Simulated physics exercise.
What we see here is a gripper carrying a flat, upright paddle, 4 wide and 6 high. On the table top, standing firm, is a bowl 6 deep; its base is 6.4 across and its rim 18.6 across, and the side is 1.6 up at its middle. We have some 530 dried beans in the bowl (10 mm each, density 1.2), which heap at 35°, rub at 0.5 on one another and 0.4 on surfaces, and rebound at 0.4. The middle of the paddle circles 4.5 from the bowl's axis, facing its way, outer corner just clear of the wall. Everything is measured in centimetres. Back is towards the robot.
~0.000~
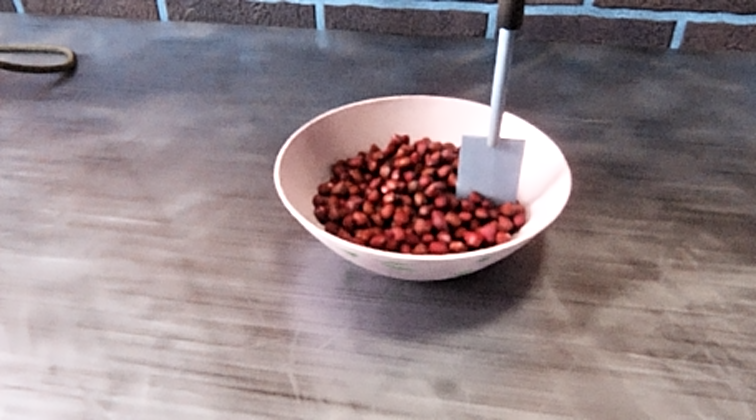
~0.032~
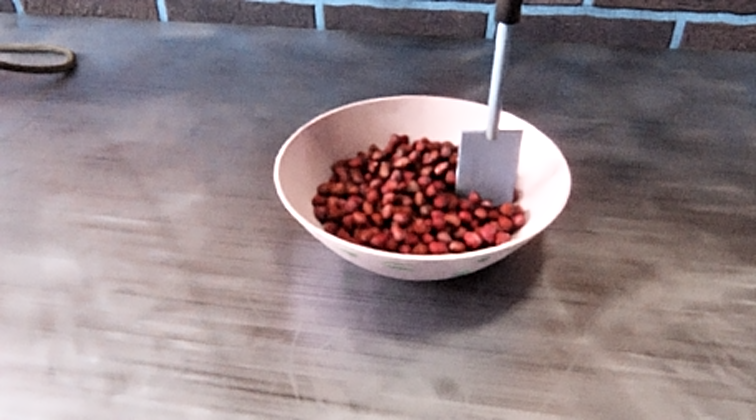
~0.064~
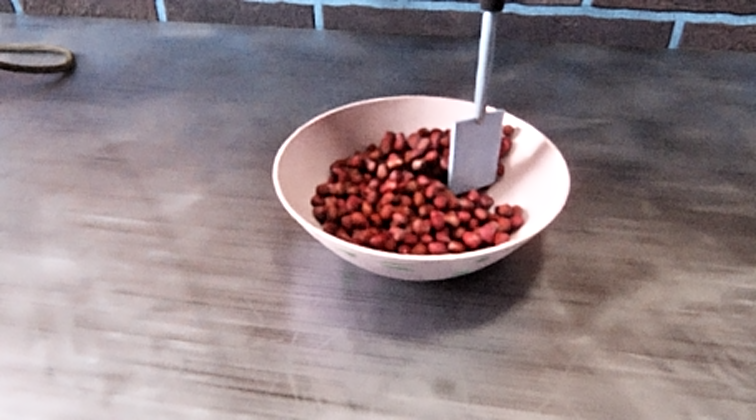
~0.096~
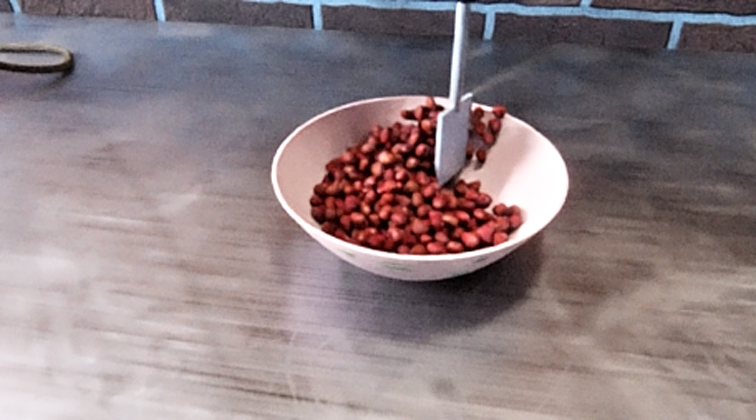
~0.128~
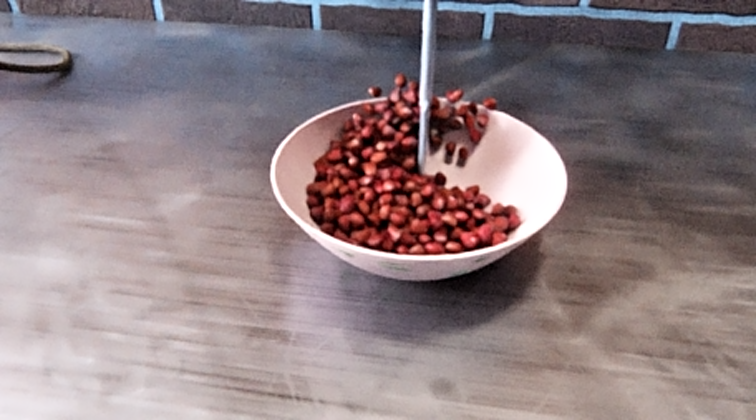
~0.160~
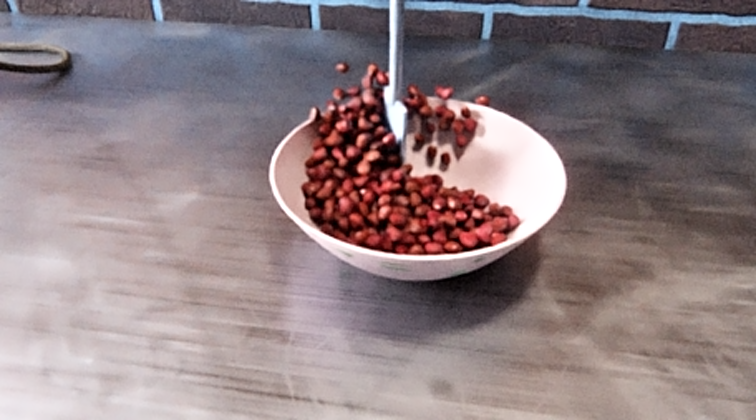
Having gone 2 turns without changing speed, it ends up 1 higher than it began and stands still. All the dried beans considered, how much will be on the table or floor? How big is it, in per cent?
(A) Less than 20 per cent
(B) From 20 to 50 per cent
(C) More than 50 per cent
B.
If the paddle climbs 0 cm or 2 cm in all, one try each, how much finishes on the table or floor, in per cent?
Some 45 and 25 per cent.
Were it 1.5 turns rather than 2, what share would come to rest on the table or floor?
Close to 30 in a hundred.
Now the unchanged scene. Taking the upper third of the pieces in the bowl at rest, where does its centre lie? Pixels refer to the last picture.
Roughly pixel (421, 201).
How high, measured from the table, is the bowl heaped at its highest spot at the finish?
About 6.0 cm.
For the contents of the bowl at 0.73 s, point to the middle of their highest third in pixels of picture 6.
Somewhere around (371, 204), I think.
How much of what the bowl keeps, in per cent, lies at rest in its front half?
50 %.
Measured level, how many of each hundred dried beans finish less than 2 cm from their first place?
Something close to 20 percent, I'd say.
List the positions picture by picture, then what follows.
In the first frame, paddle neck at (497, 116), 0° round; upper third of the load around (414, 190), from x 320 to 520, top at y 140; 532 in the bowl.
In the second frame, paddle neck at (495, 109), 11° round; upper third of the load around (417, 186), from x 320 to 520, top at y 140.
In the third frame, paddle neck at (482, 95), 36° round; upper third of the load around (420, 178), from x 315 to 520, top at y 125.
In the fourth frame, paddle neck at (457, 84), 63° round; upper third of the load around (411, 161), from x 315 to 515, top at y 105.
In the fifth frame, paddle neck at (427, 78), 89° round; upper third of the load around (393, 151), from x 310 to 515, top at y 80.
In the sixth frame, paddle neck at (396, 79), 116° round; upper third of the load around (369, 147), from x 305 to 515, top at y 70; 527 in the bowl, 5 in flight or on the tool.
By 0.44 s, 351° round, highest piece 9 above the table; 403 in the bowl, 91 on the table or floor, 38 in flight or on the tool.
By 0.73 s, 226° round, highest piece 8 above the table; 346 in the bowl, 178 on the table or floor, 8 in flight or on the tool.
By 1.07 s, 0° round, highest piece 7 above the table; 340 in the bowl, 192 on the table or floor.
By 1.77 s, 0° round, highest piece 7 above the table; 340 in the bowl, 192 on the table or floor.
Final count, 340 in the bowl, 192 on the table or floor. That is 36 % on the table or floor.
